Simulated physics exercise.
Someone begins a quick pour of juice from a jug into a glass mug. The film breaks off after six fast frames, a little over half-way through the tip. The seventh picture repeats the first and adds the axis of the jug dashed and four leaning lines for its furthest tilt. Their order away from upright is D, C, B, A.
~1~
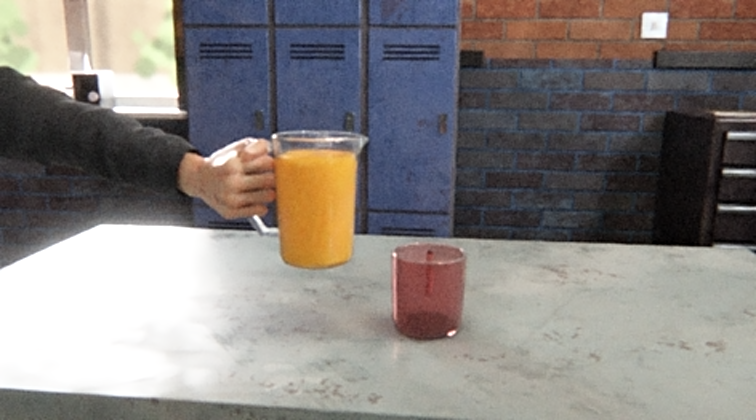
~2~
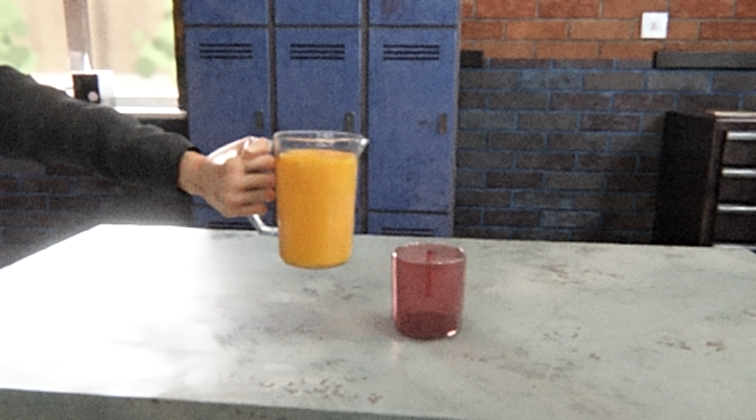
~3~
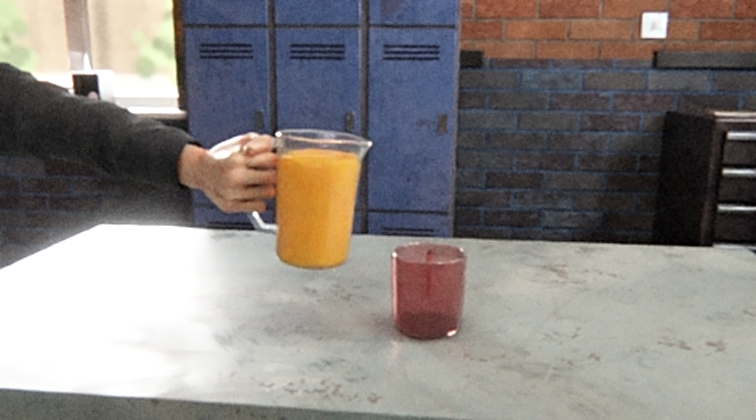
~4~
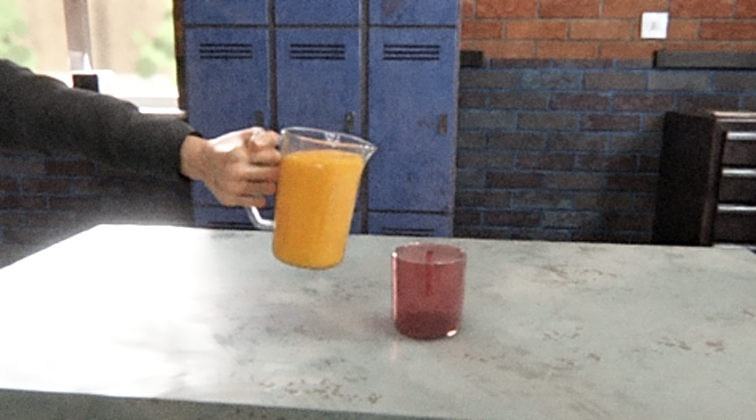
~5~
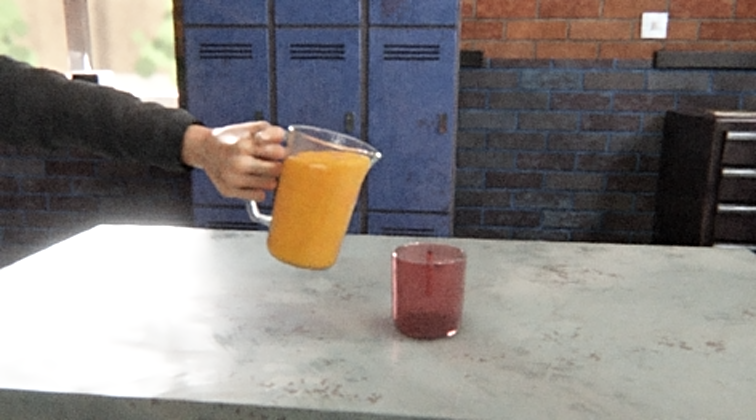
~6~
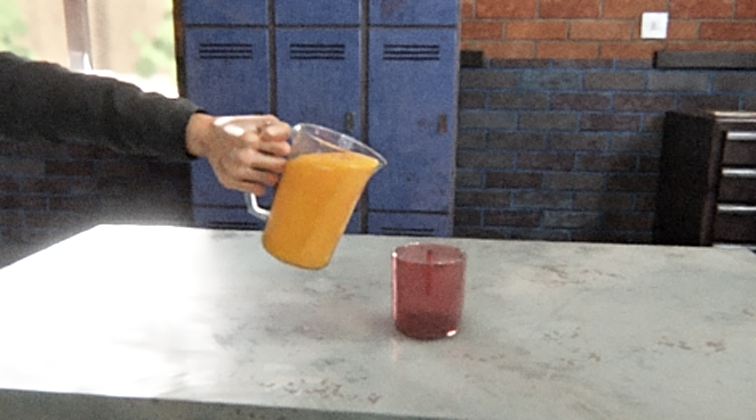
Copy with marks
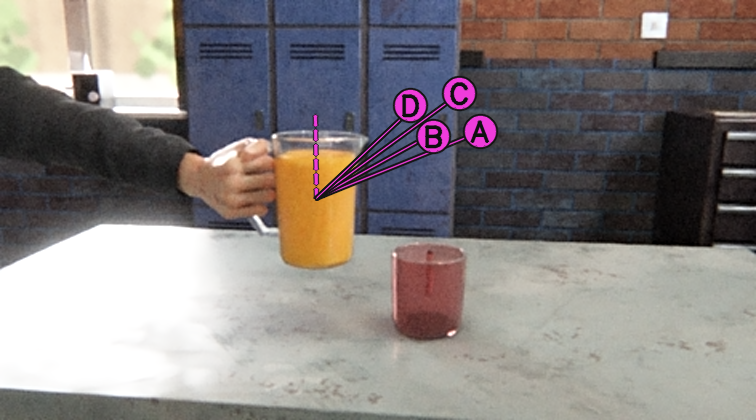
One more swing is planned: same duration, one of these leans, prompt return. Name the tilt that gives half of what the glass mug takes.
B works best here.
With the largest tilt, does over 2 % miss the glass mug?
No.
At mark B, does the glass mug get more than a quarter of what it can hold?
Yes, clearly.
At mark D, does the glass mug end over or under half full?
Under half.
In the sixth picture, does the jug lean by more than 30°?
No, it does not.
On the marked copy, A at (464, 138); B at (416, 142); C at (446, 103); D at (400, 119).
Choosing A, the glass mug ends with about 66 % of what it can hold.
Choosing B, the glass mug ends with about 49 % of what it can hold.
Choosing C, the glass mug ends with about 36 % of what it can hold.
Choosing D, the glass mug ends with about 25 % of what it can hold.
